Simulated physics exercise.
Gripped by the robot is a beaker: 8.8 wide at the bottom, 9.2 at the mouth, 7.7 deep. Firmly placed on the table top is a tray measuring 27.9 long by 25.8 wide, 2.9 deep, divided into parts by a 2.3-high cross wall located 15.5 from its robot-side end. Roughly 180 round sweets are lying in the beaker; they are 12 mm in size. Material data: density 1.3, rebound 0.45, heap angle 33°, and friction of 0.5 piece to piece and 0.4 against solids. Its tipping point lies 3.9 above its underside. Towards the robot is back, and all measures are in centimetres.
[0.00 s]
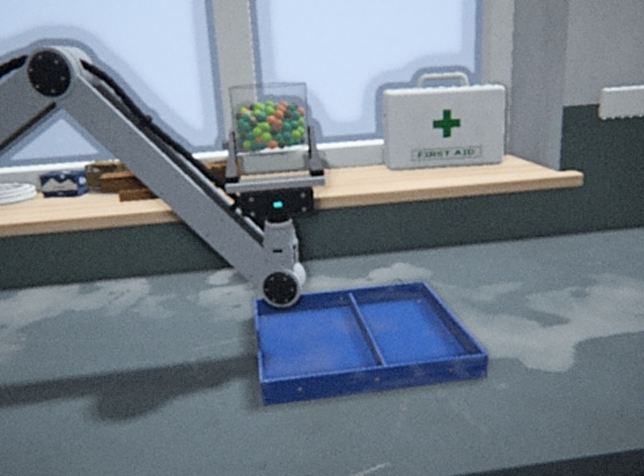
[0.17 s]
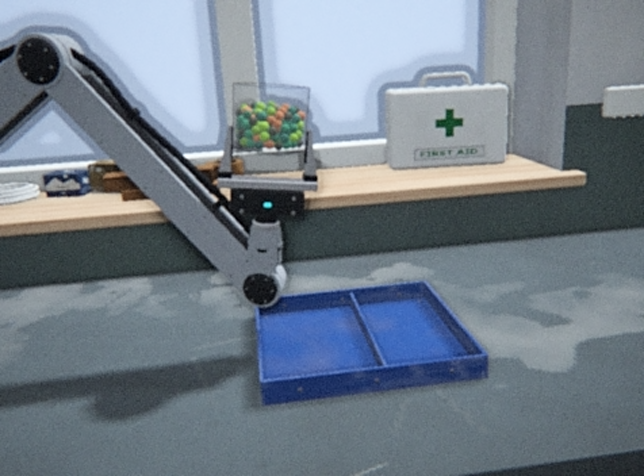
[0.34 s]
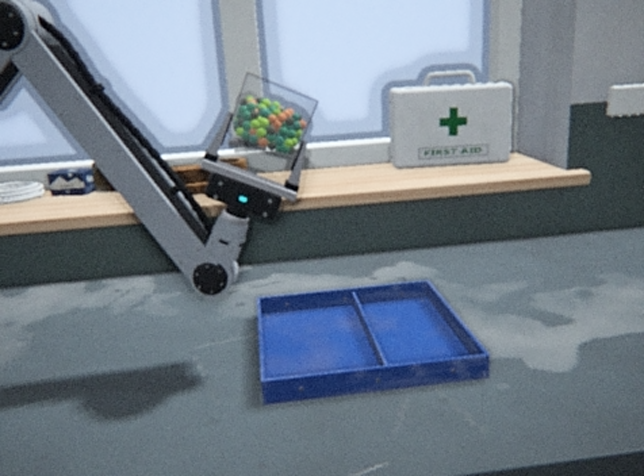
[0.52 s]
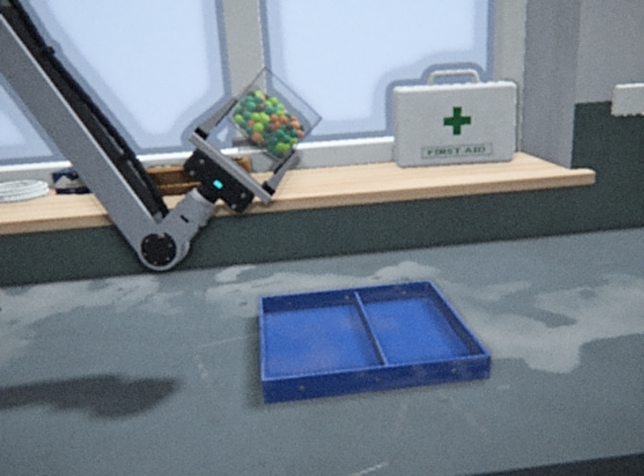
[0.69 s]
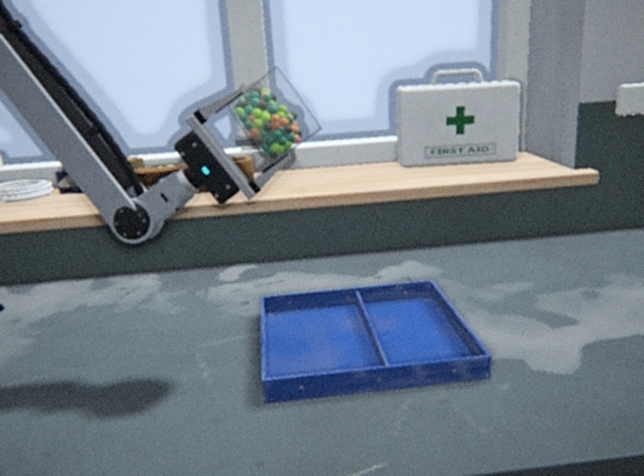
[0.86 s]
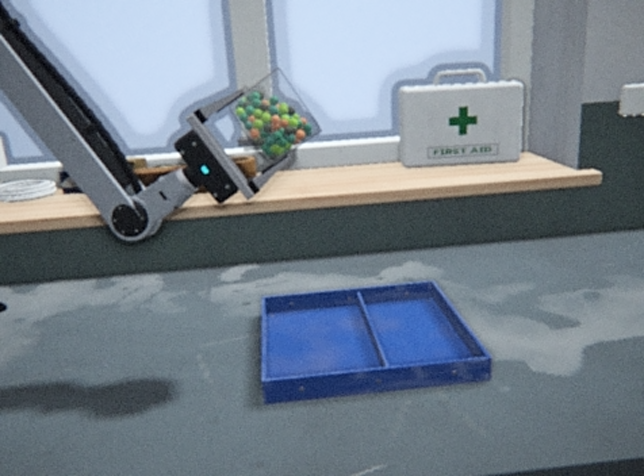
Robot arm drawing back leftward while tilting a clear beaker of colourful round sweets to the right, behind a blue divided tray.
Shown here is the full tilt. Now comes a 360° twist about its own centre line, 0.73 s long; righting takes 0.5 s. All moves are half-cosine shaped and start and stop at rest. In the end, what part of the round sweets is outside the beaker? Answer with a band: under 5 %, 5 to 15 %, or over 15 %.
Under 5 %.
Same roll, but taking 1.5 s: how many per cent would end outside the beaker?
About 5 %.
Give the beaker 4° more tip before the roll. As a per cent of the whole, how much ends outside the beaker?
5 %.
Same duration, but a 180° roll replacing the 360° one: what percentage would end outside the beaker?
Around 0 %.
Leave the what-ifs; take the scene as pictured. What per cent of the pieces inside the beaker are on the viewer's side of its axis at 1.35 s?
Front-half share of contents: Approx. 45 per cent.
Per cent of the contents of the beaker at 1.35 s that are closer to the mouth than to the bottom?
Close to 30 per cent sits in the mouth half.
After 1.35 s, tipped 59°, highest piece 37 above the table; 177 in the beaker.
After 1.84 s, tipped 29°, highest piece 35 above the table; 177 in the beaker.
After 2.29 s, upright, highest piece 36 above the table; 177 in the beaker.
After 2.99 s, upright, highest piece 36 above the table; 177 in the beaker.
In the end, 177 in the beaker. That is 0 % outside the beaker.
